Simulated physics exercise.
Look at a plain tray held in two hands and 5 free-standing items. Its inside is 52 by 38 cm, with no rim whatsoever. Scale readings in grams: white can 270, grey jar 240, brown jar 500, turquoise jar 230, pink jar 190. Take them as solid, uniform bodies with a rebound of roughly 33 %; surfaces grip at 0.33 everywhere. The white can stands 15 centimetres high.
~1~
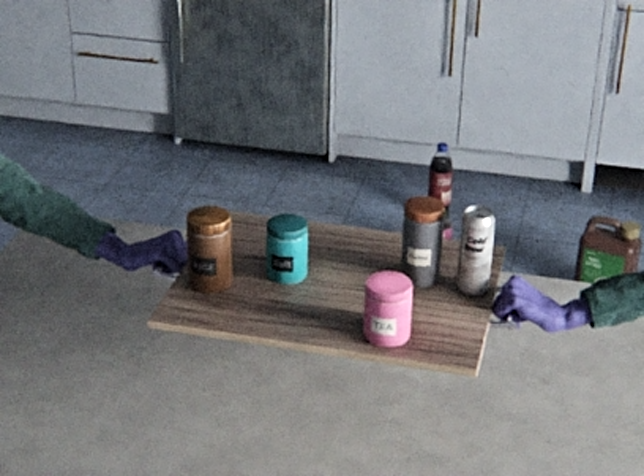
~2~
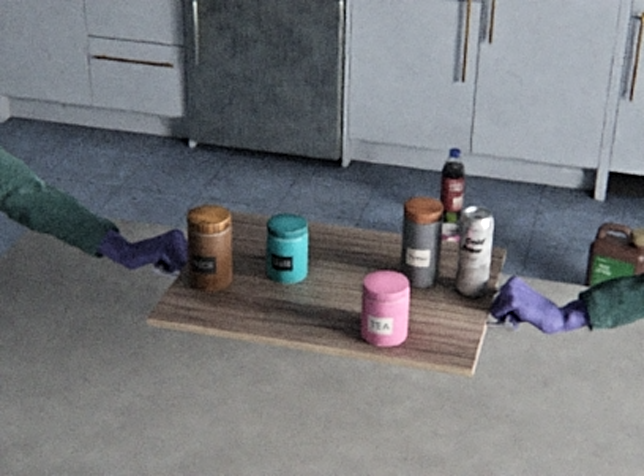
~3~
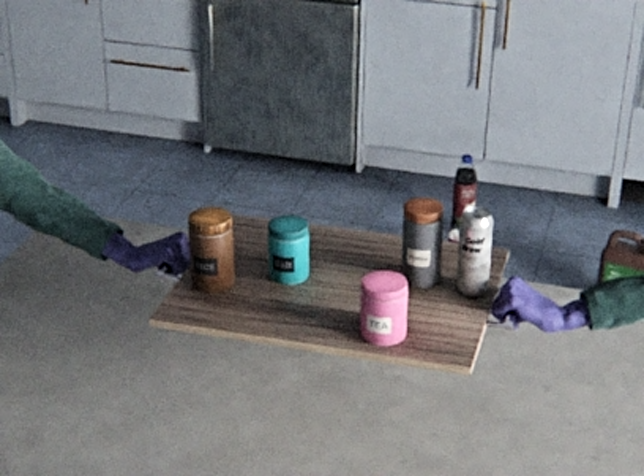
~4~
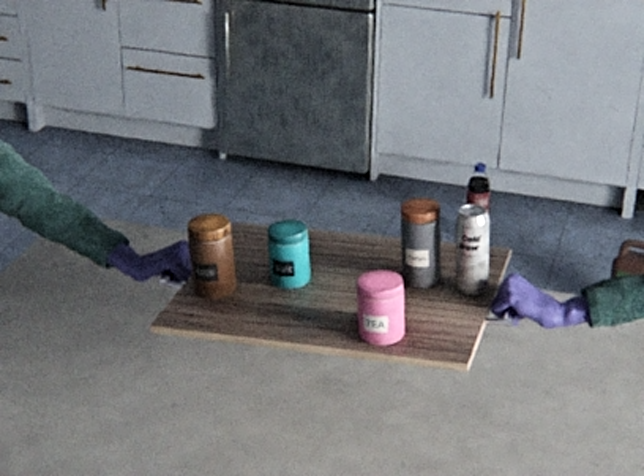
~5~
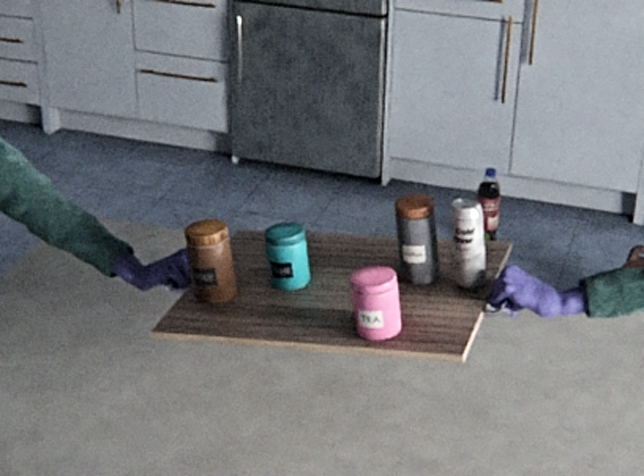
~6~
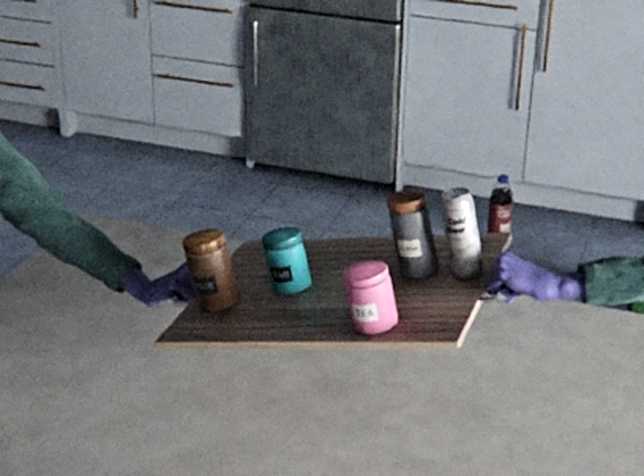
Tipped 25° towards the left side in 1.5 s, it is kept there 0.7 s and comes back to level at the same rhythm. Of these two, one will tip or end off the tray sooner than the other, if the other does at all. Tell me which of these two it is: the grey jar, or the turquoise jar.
Of the two, it is the latter.
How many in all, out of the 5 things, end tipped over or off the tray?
In all, 5.
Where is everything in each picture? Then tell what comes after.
In the first frame, tray level; grey jar (422, 242); turquoise jar (287, 249).
In the second frame, tray level; pink jar (385, 308); white can (475, 253).
In the third frame, tilt 1°, left edge down; brown jar (212, 250); pink jar (384, 308).
In the fourth frame, tilt 4°, left edge down; white can (472, 251); brown jar (212, 256).
In the fifth frame, tilt 7°, left edge down; pink jar (376, 303); white can (468, 244).
In the sixth frame, tilt 13°, left edge down; grey jar (413, 234); turquoise jar (287, 261).
Then, 0.80 s after the last picture, tilt 25°, left edge down; brown jar now off the tray; grey jar slid 13 cm near (335, 237); turquoise jar slid 13 cm near (225, 285).
Then, 1.20 s after the last picture, tilt 25°, left edge down; grey jar, turquoise jar and pink jar now off the tray; white can slid 47 cm.
Then, 1.80 s after the last picture, tilt 22°, left edge down; white can now off the tray.
Then, 2.70 s after the last picture, tilt 1°, left edge down.
At rest, off the tray, white can, grey jar, brown jar, turquoise jar and pink jar. Seen from the same camera at the end, grey jar near (92, 346), turquoise jar near (229, 251). Grey jar went 1.16 s after the last picture; turquoise jar went 0.90 s after the last picture.
